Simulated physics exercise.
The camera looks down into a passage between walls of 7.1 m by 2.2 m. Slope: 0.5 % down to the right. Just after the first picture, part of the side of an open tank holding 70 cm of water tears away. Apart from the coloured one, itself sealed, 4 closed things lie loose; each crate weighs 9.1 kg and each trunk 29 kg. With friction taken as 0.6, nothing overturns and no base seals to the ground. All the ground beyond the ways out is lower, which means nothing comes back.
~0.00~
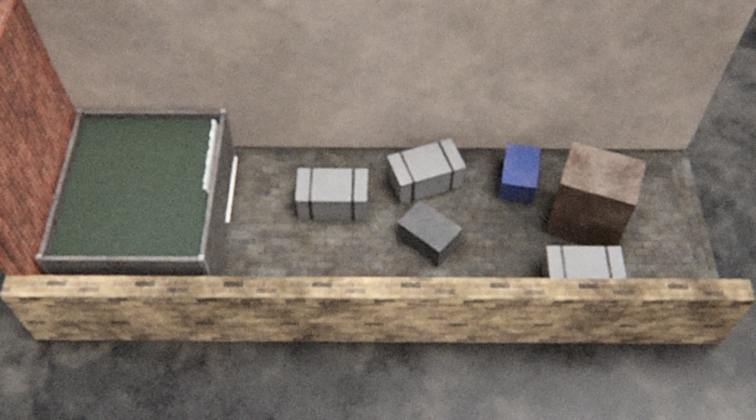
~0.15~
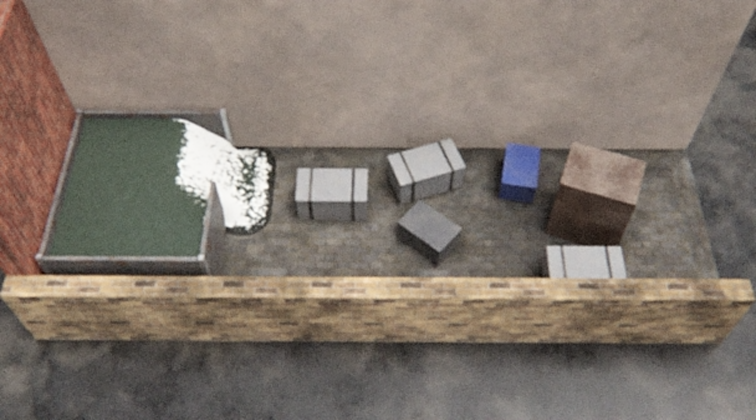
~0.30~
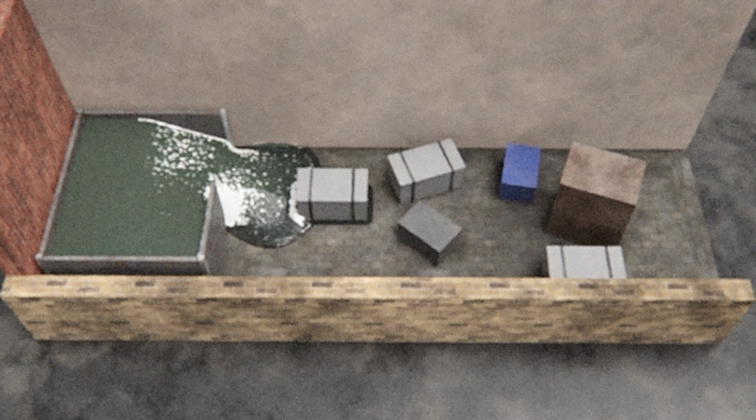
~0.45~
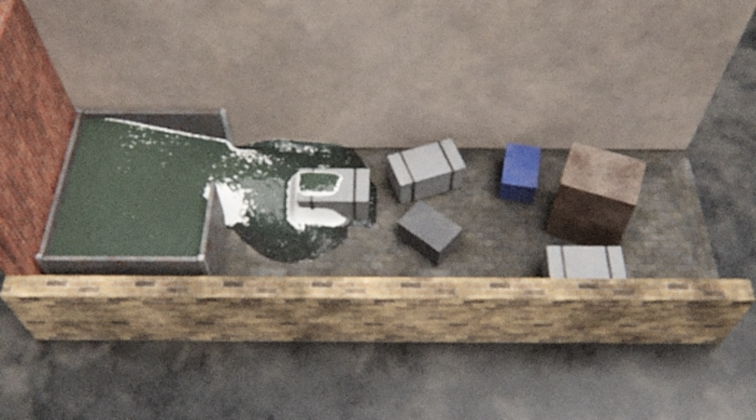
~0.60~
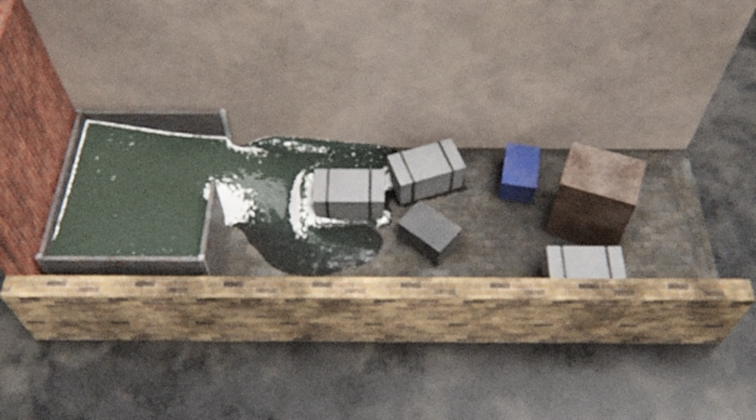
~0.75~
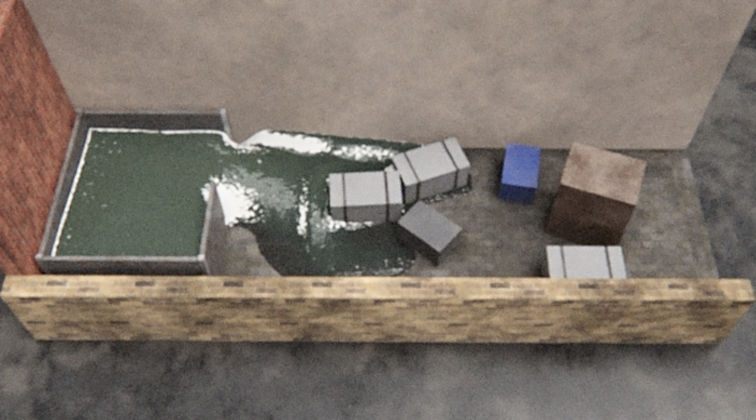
A walled passage with a grey paved floor is seen from high above, between a plain beige wall and a low tan brick wall. An open tank of dark green water stands at the left by a red brick wall, with strapped grey boxes, a dark grey block, a blue crate and a large brown box rightward. Water bursts from the tank's right side, spreads foaming rightward, and pushes the nearest grey box against the next, which shifts slightly.
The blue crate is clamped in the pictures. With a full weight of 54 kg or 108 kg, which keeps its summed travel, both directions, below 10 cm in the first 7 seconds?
Neither.
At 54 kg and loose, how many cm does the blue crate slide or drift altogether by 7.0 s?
Close to 200 centimetres all told.
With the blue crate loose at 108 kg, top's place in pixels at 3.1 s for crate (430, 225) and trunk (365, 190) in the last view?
Around (635, 258) and (512, 264).
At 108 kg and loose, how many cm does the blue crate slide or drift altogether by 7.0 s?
I'd put it near 30 cm in all.
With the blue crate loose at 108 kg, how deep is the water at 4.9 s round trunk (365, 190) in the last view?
I'd say some 17 cm.
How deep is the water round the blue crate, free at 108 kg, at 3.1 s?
Around 16 cm.
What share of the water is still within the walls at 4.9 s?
Remaining: Approx. 76 per cent.
After 1.4 s the blue crate would be 10 cm from its start with 54 kg and 3 cm from its start with 108 kg; 7 cm of water round it then.
After 3.1 s the blue crate would be 146 cm from its start with 54 kg and 28 cm from its start with 108 kg; 16 cm of water round it then.
After 4.9 s the blue crate would be 176 cm from its start with 54 kg and 28 cm from its start with 108 kg; 12 cm of water round it then.
After 7.0 s the blue crate would be 176 cm from its start with 54 kg and 28 cm from its start with 108 kg; 9 cm of water round it then.
